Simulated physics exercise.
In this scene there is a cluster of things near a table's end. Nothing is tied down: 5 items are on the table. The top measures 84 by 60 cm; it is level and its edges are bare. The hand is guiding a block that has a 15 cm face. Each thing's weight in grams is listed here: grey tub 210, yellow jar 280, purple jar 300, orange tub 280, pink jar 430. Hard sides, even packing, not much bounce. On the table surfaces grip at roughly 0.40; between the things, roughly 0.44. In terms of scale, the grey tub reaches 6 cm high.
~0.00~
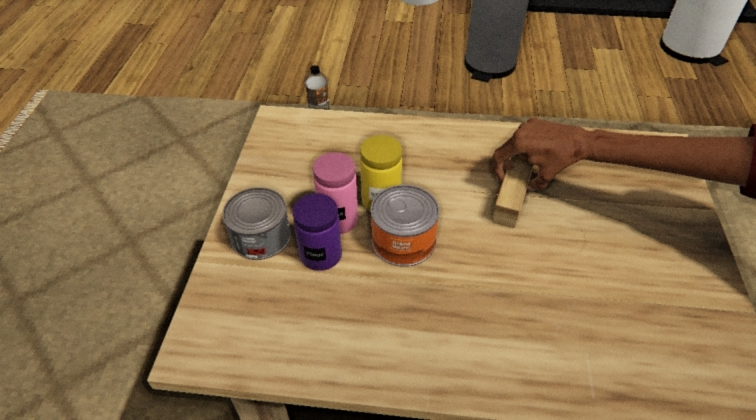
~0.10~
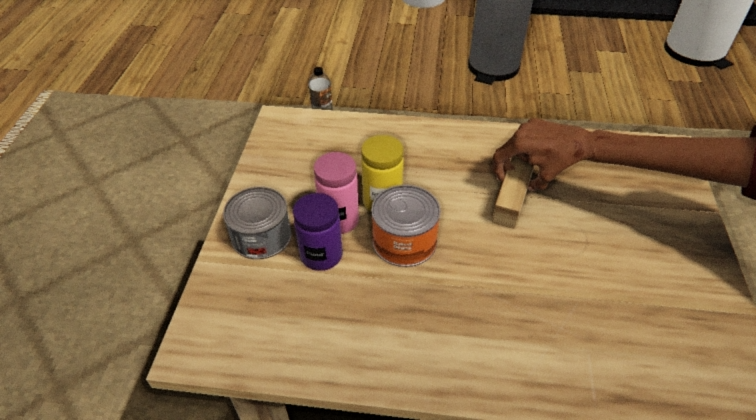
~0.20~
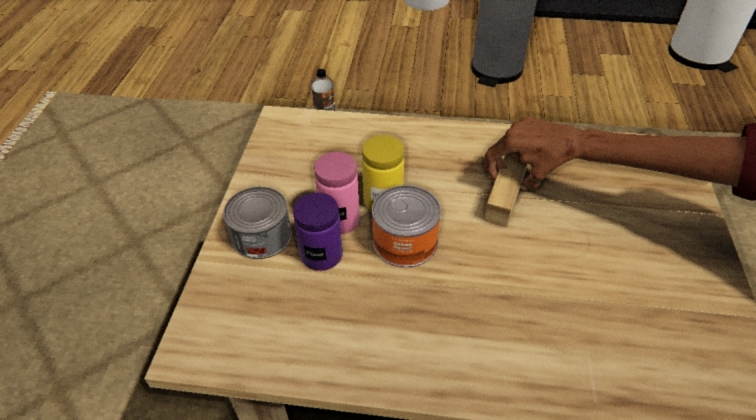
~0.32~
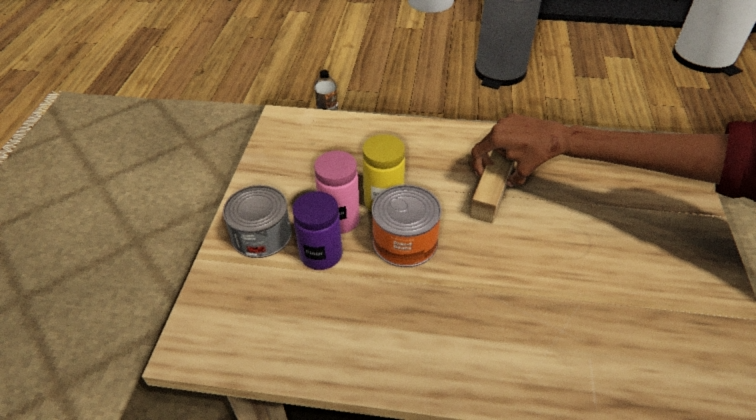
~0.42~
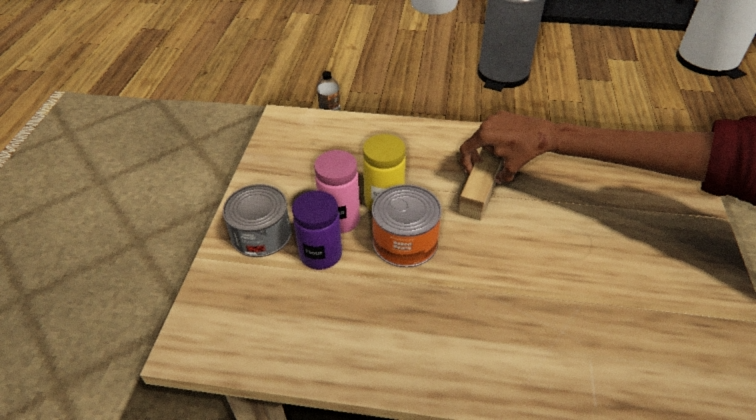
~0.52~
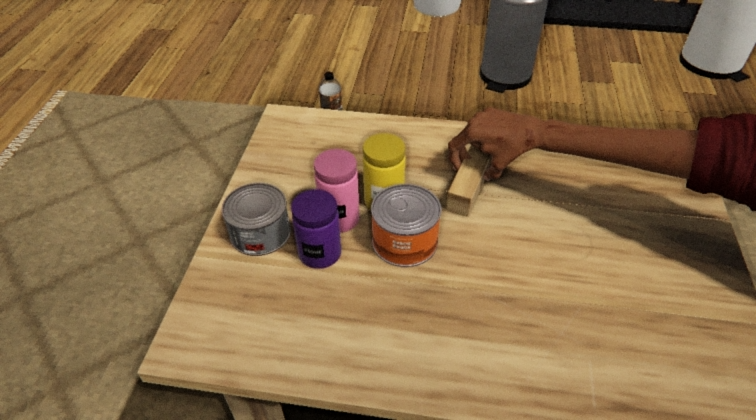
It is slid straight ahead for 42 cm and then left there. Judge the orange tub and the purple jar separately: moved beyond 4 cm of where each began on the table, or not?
Orange tub - not beyond, purple jar - not beyond.
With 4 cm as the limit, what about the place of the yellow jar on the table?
In the end the yellow jar has moved.
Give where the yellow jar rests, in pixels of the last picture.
It finishes around (344, 171).
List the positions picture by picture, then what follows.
In the first frame, 0 cm of push; orange tub (404, 225); purple jar (318, 233).
In the second frame, 0 cm of push; pink jar (337, 194); grey tub (258, 223).
In the third frame, 2 cm of push; yellow jar (383, 176); pink jar (338, 194).
In the fourth frame, 4 cm of push; grey tub (258, 221); yellow jar (384, 176).
In the fifth frame, 6 cm of push; pink jar (338, 193); grey tub (258, 220).
In the sixth frame, 9 cm of push; orange tub (406, 225); purple jar (317, 230).
After 0.92 s, 17 cm of push.
After 1.12 s, 21 cm of push; yellow jar slid 4 cm.
After 1.32 s, 25 cm of push; yellow jar slid 6 cm; pink jar slid 2 cm.
After 1.82 s, 36 cm of push; yellow jar slid 7 cm; pink jar slid 2 cm.
At rest (2.5 s), not toppled but over 4 cm from the start, yellow jar; the other 4 in place, give or take 4 cm. Seen from the same camera at the end, orange tub near (406, 225), purple jar near (316, 232).
